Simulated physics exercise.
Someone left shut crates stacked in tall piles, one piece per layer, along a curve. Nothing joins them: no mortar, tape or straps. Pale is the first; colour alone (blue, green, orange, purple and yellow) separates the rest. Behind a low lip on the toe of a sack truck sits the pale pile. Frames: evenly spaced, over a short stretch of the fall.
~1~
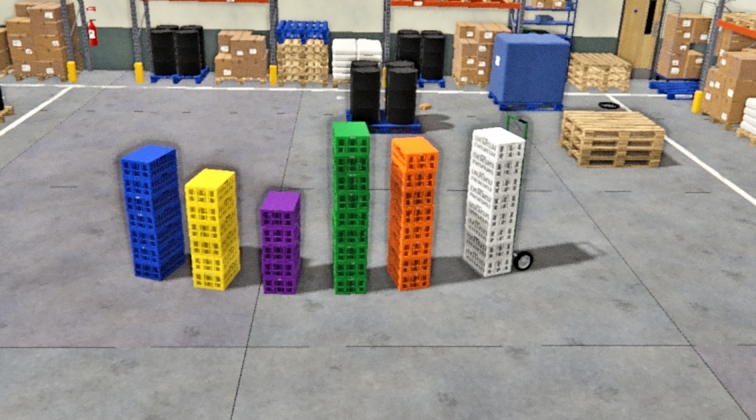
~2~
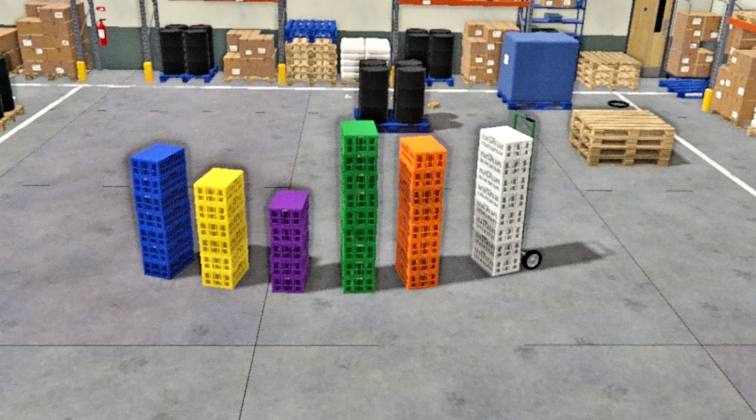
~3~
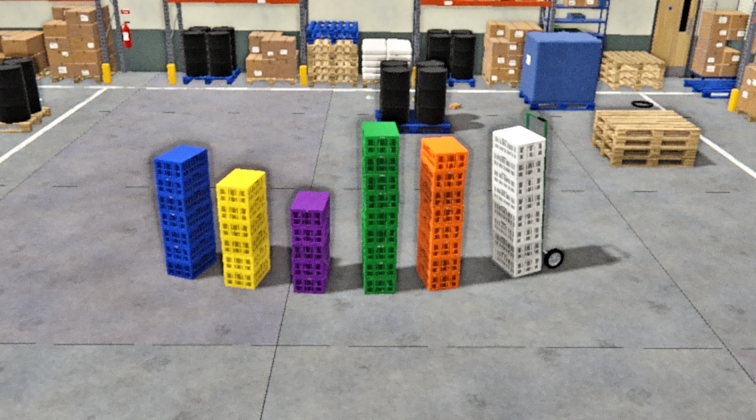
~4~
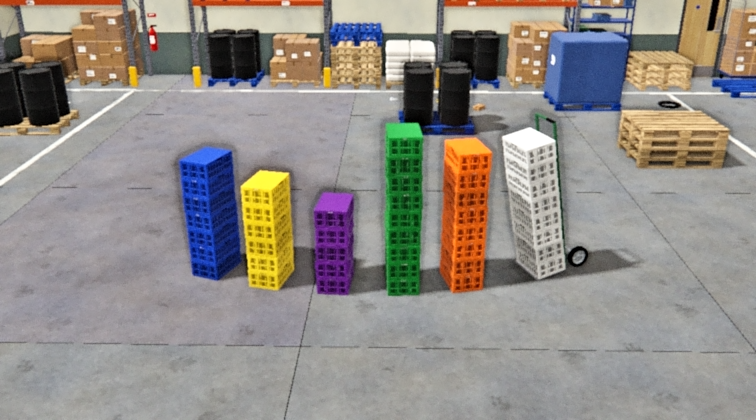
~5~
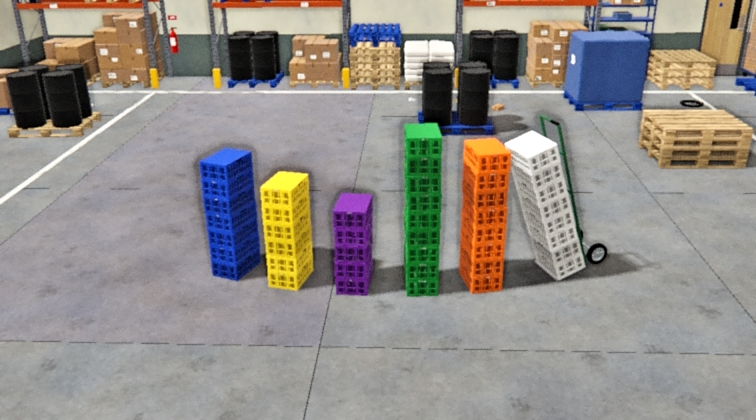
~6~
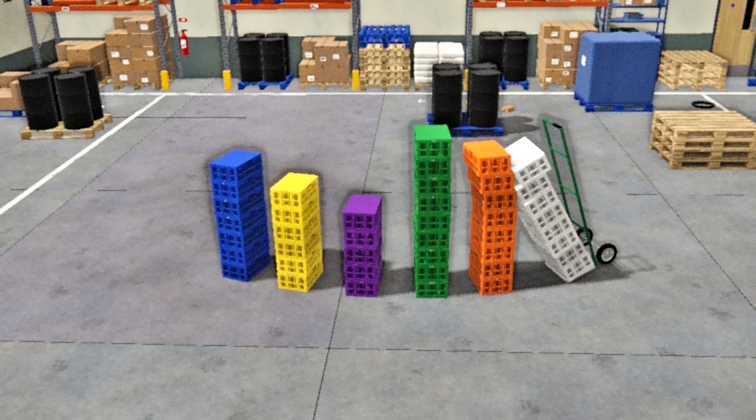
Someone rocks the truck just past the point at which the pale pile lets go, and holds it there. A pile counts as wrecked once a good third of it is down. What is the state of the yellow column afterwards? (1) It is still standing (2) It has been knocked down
(2) It has been knocked down.
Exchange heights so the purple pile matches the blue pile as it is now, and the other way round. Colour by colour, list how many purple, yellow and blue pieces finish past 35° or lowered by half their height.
Purple 6, yellow 5, blue 4.
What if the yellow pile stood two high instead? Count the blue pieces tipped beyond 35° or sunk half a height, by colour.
For blue, the count is 6.
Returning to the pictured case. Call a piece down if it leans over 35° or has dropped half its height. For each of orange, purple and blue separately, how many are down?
Result per colour: Orange = 7, purple = 3, blue = 7.
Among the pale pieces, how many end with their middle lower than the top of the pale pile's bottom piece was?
Counting them up gives 5.
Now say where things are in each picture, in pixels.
In the first frame (we follow the side turned to the camera; the camera pans a little), truck frame (523, 154) level; top yellow crate (210, 179); top orange crate (422, 162); no other piece has moved.
Truck frame (531, 153) rocked barely; top yellow crate (219, 178), in the second frame.
Truck frame (545, 153) rocked barely, top of the pale pile leaning barely; top yellow crate (241, 178); no other piece has moved, in the third frame.
Truck frame (557, 153) rocked a little, top of the pale pile leaning a little; top yellow crate (266, 180); no other piece has moved, in the fourth frame.
Truck frame (564, 155) rocked clearly, top of the pale pile leaning clearly; top yellow crate (285, 181); no other piece has moved, in the fifth frame.
Truck frame (568, 157) rocked clearly, top of the pale pile leaning well over; top yellow crate (295, 182); top orange crate (495, 166) displaced half its height; 2 stirred so far, in the sixth frame.
Soon, 8 of the pale pile down; none of the 6 yellow crates down (9 of 35 in all colours); top yellow crate unmoved; top orange crate tipped well over, about its own height lower.
A while on, 7 of the pale pile down; 3 of the 6 yellow crates down (23 of 35 in all colours); top yellow crate tipped a little, half its height lower; top orange crate upside down.
Finally, 7 of the pale pile down; 4 of the 6 yellow crates down (29 of 35 in all colours); top yellow crate on its side; top blue crate upside down. Seen by the last camera, middles, top yellow crate near (133, 221), top blue crate near (86, 232).
